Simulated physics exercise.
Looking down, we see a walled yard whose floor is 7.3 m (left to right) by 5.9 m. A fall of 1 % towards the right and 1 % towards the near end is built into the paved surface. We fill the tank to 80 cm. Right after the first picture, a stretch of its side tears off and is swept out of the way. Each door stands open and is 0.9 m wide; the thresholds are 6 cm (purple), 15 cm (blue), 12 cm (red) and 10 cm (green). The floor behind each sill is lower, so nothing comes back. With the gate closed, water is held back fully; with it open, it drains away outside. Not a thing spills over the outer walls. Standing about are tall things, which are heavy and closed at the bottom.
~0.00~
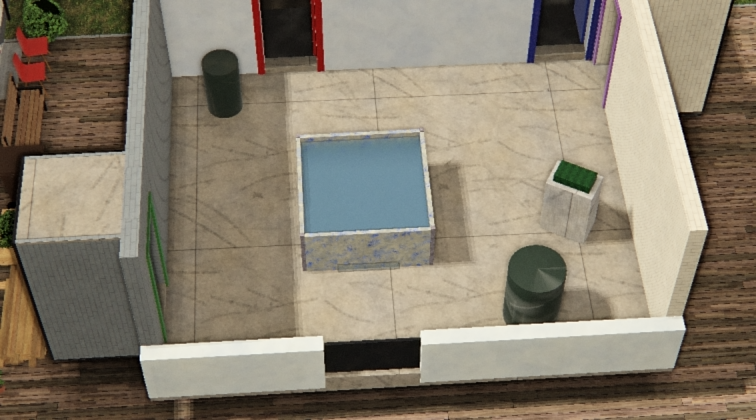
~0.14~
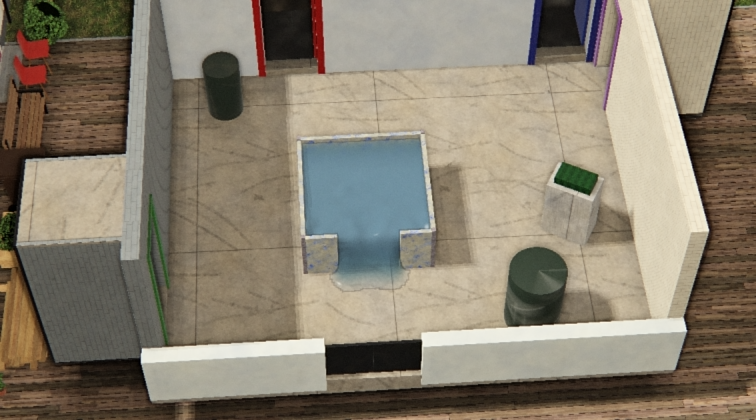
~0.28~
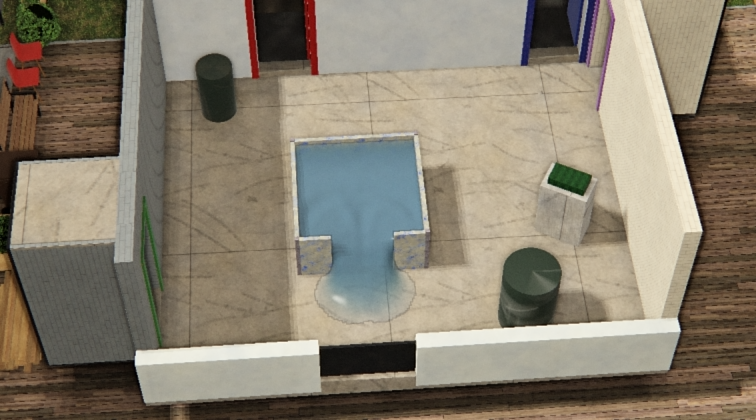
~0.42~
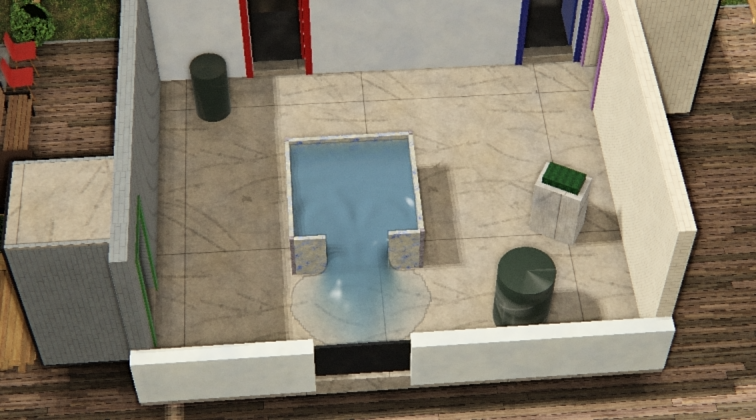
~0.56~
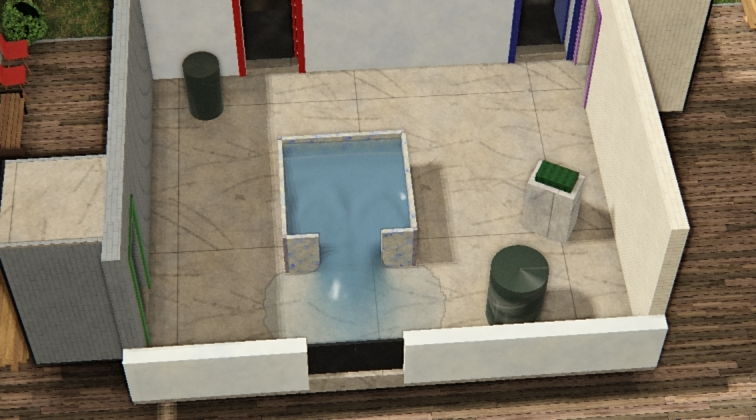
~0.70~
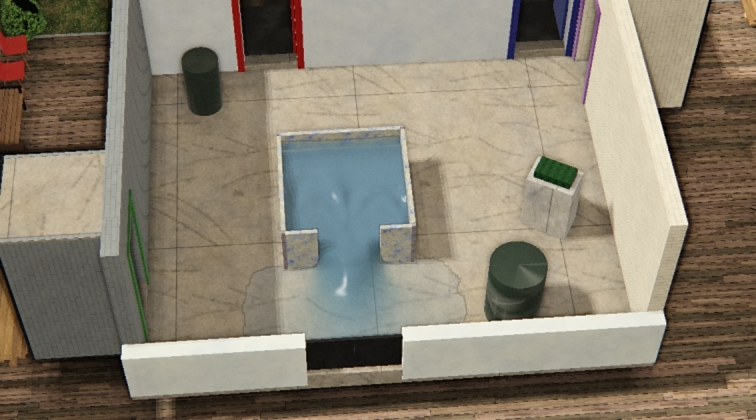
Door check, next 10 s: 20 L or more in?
One by one: At the purple door it looks set to land over the limit; at the blue door it looks set to land under the limit; at the red door it looks set to land under the limit; at the green door it looks set to land over the limit.
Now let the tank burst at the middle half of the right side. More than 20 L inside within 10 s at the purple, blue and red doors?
Then purple would come out on the high side, blue on the high side and red on the low side.
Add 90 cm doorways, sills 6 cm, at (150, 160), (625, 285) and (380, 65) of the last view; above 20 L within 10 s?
Check each in turn: The first fails, the second succeeds, the third fails.
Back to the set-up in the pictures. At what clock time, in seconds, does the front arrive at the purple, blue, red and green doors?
So, purple at 4.0 s, then blue at 5.0 s, red at 4.5 s, and green at 1.8 s.
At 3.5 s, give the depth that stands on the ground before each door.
Centimetres: Purple 0 / blue 0 / red 0 / green 20.
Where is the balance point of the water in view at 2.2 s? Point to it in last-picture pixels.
About (351, 267).
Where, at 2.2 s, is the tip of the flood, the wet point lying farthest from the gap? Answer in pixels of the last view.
I'd mark it close to (632, 342).
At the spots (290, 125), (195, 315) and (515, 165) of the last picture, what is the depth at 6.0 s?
Around 3 cm, 12 cm and 2 cm, in the order given.
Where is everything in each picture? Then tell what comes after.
In the first picture, the tank at (364, 185) is whole and still, 80 cm deep.
In the second picture, the front is at (403, 278), 0.6 m from the gap at (369, 255); 0.3 m2 of floor is under water; 80 cm left at the back of the tank.
In the third picture, water pours out at (363, 258) and has run 1.0 m, to (389, 316); typically 13 cm deep outside, 80 cm at the tank's back.
In the fourth picture, water pours out at (357, 258) and has run 1.5 m, to a hidden place; typically 9 cm deep outside, 78 cm at the tank's back.
In the fifth picture, water pours out at (350, 256) and has run 1.9 m, to a hidden place; typically 7 cm deep outside, 69 cm at the tank's back.
In the sixth picture, the front is at a hidden place, 2.2 m from the gap at (349, 251); 4.6 m2 of floor is under water; 68 cm left at the back of the tank.
After 1.4 s water covers 15 % of the floor and is deepest (48 cm) near (355, 348); purple door not reached, blue door not reached, red door not reached, green door not reached.
After 2.2 s water covers 25 % of the floor and is deepest (41 cm) near (501, 350); purple door not reached, blue door not reached, red door not reached, green door 20 cm at the sill, 7 L in.
After 3.5 s water covers 55 % of the floor and is deepest (30 cm) near (356, 358); purple door not reached, blue door not reached, red door not reached, green door 20 cm at the sill, 68 L in.
After 6.0 s water covers 90 % of the floor and is deepest (19 cm) near (486, 330); purple door 6 cm at the sill, 2 L in, blue door 12 cm at the sill, 0 L in, red door 7 cm at the sill, 0 L in, green door 13 cm at the sill, 116 L in.
After 10.0 s water covers 100 % of the floor and is deepest (12 cm) near (589, 148); purple door 12 cm at the sill, 51 L in, blue door 9 cm at the sill, 0 L in, red door 5 cm at the sill, 0 L in, green door 6 cm at the sill, 120 L in.
